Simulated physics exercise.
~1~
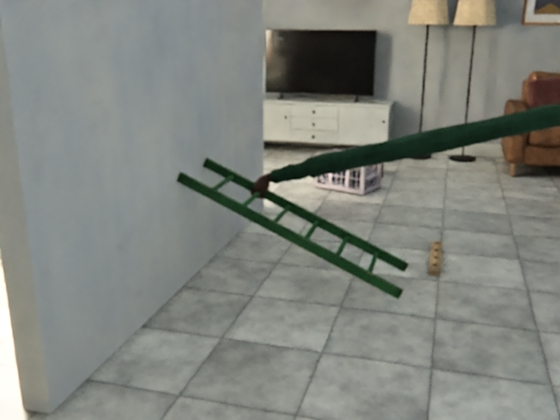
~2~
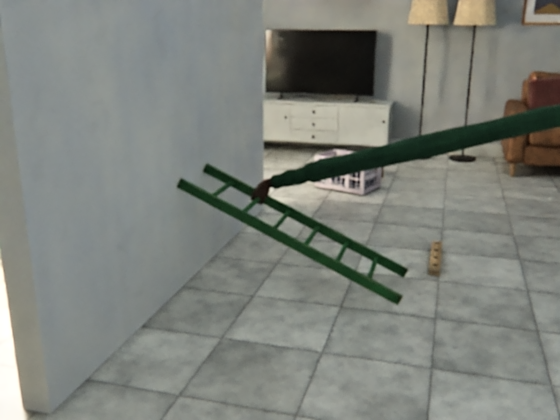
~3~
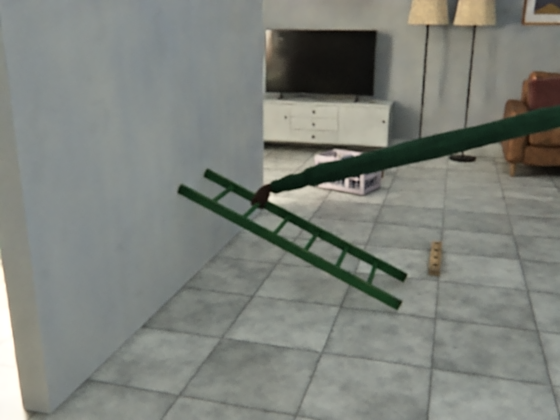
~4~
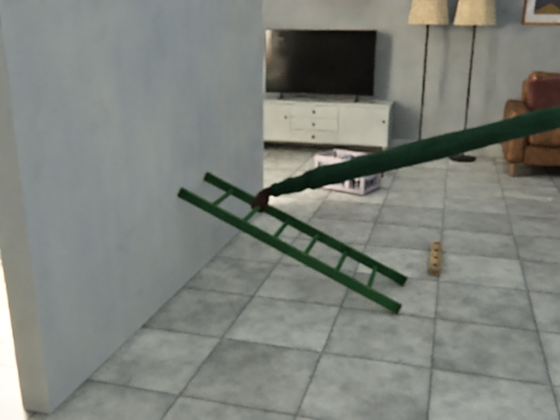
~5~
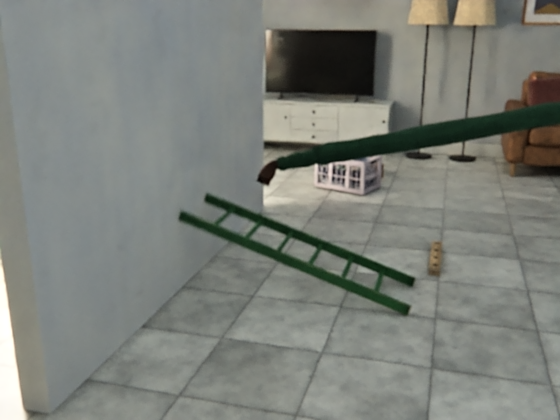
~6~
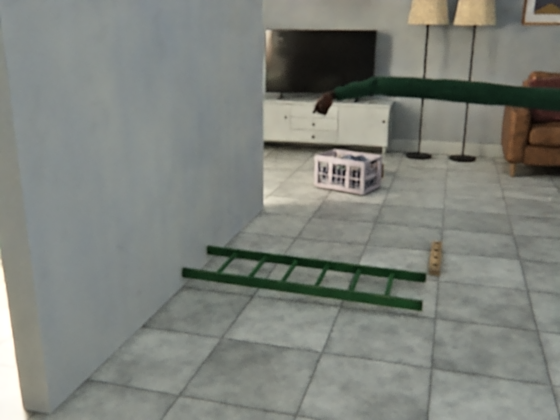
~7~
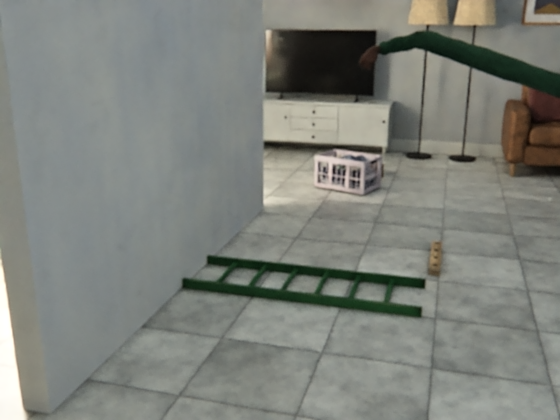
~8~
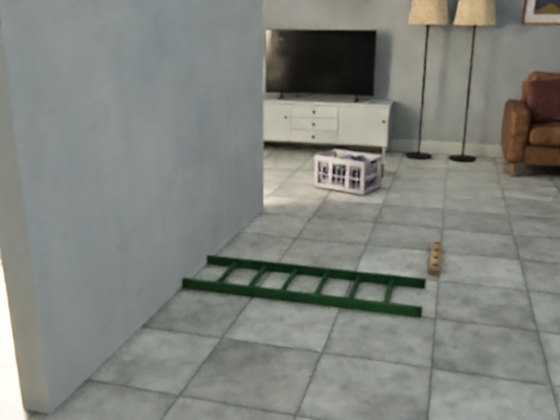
In a tiled living room, a green-sleeved arm held a green ladder-like rack slanted against a pale wall on the left, lowered it slightly, then let go and drew back, and the rack dropped to lie flat on the floor.
